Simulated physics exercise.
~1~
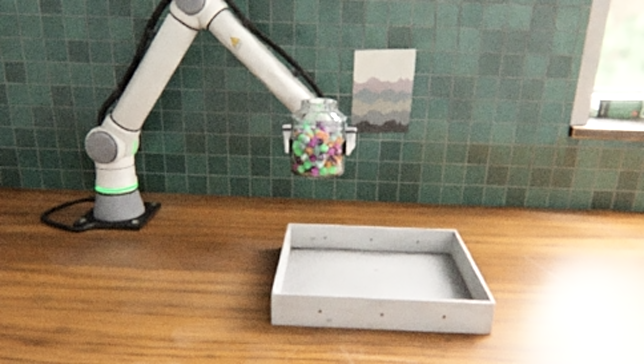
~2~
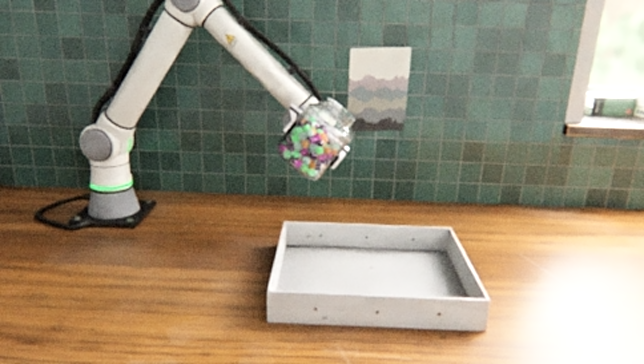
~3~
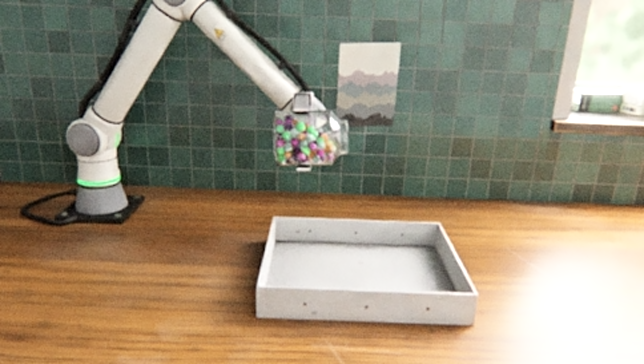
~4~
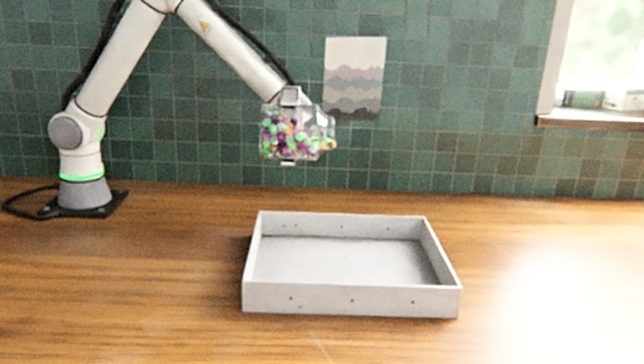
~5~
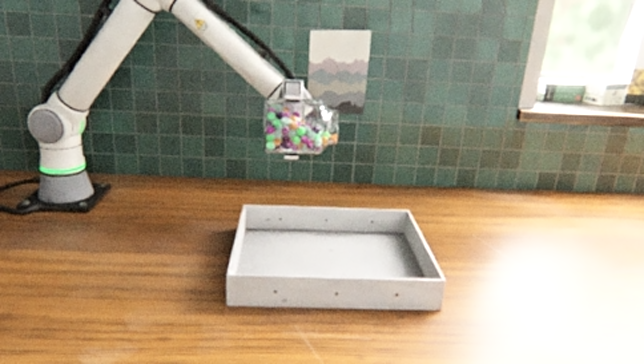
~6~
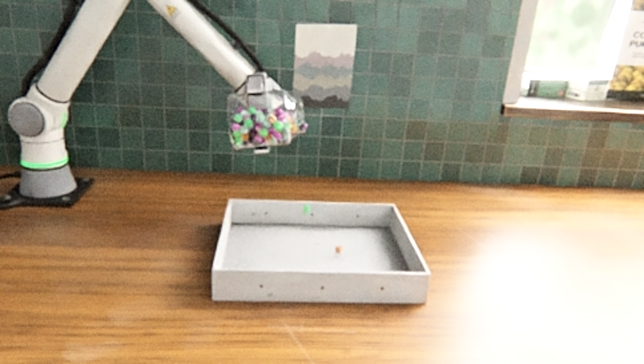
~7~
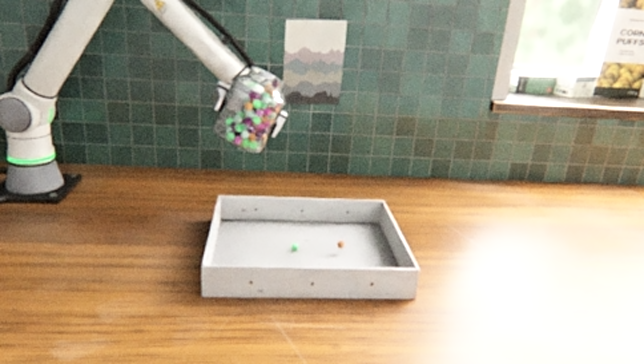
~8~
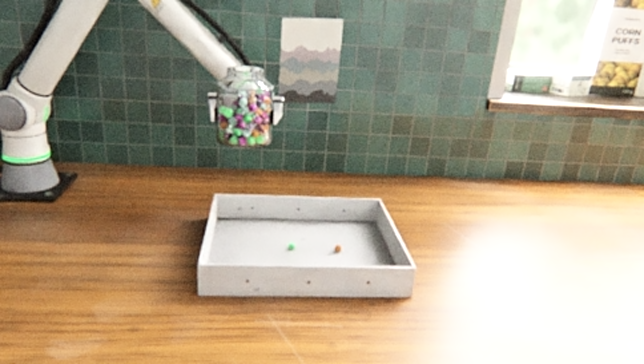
A clear jar packed with colourful sweets hangs in the grip of a white robot arm, above a wooden counter seen from the front and slightly above. Green tiles cover the wall behind, with a small wavy print on it and a bright window at right, while an empty pale grey tray sits below. The arm tips the jar rightward onto its side and holds it there as the view drifts right. Two sweets, one green and one orange-brown, drop into the tray. The arm then turns the jar upright again, still nearly full, leaving the pair lying apart in the tray.
